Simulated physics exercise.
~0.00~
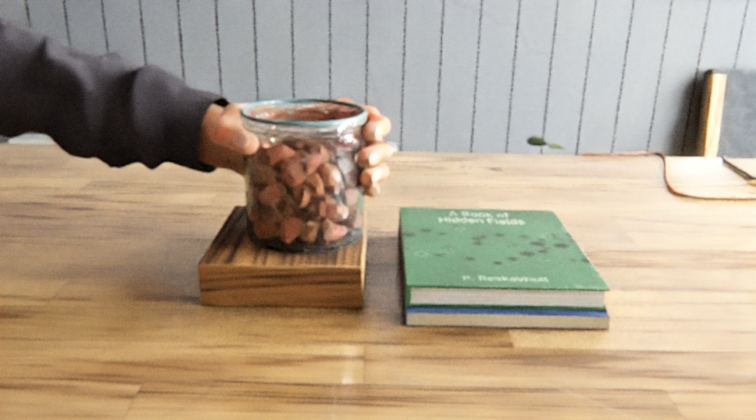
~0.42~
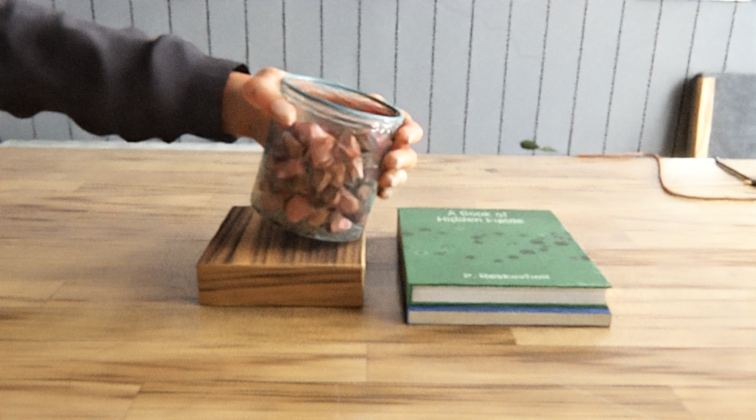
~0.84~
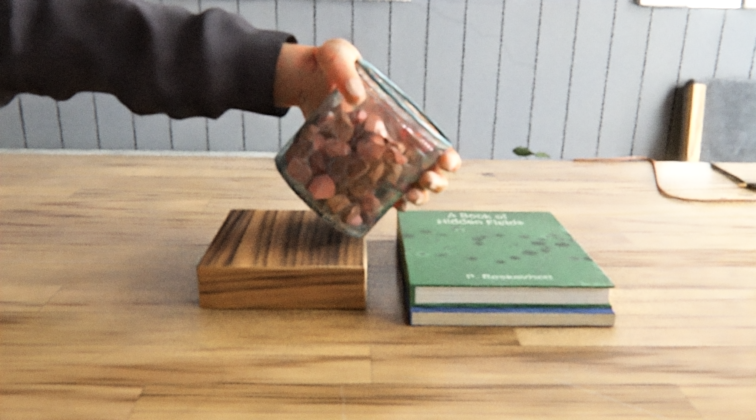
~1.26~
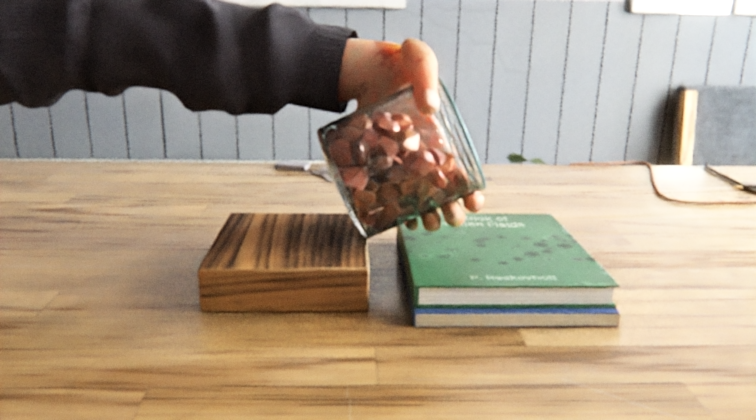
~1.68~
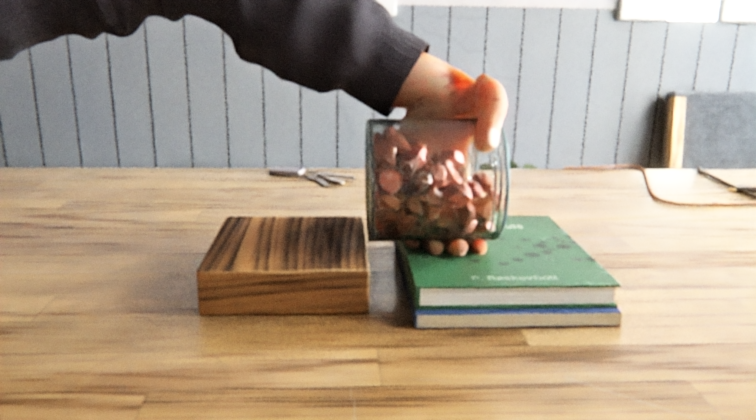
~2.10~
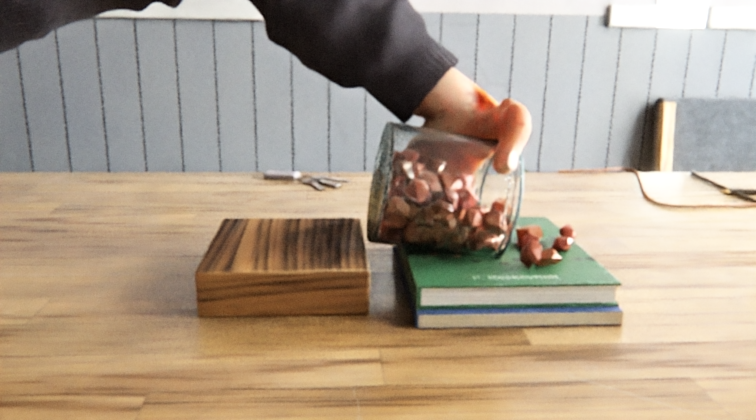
A glass jar of reddish-brown brick bits was lifted by a hand from a wooden block, tipped to the right and lowered on its side onto the green book, where a few pieces spilled out while most stayed inside.
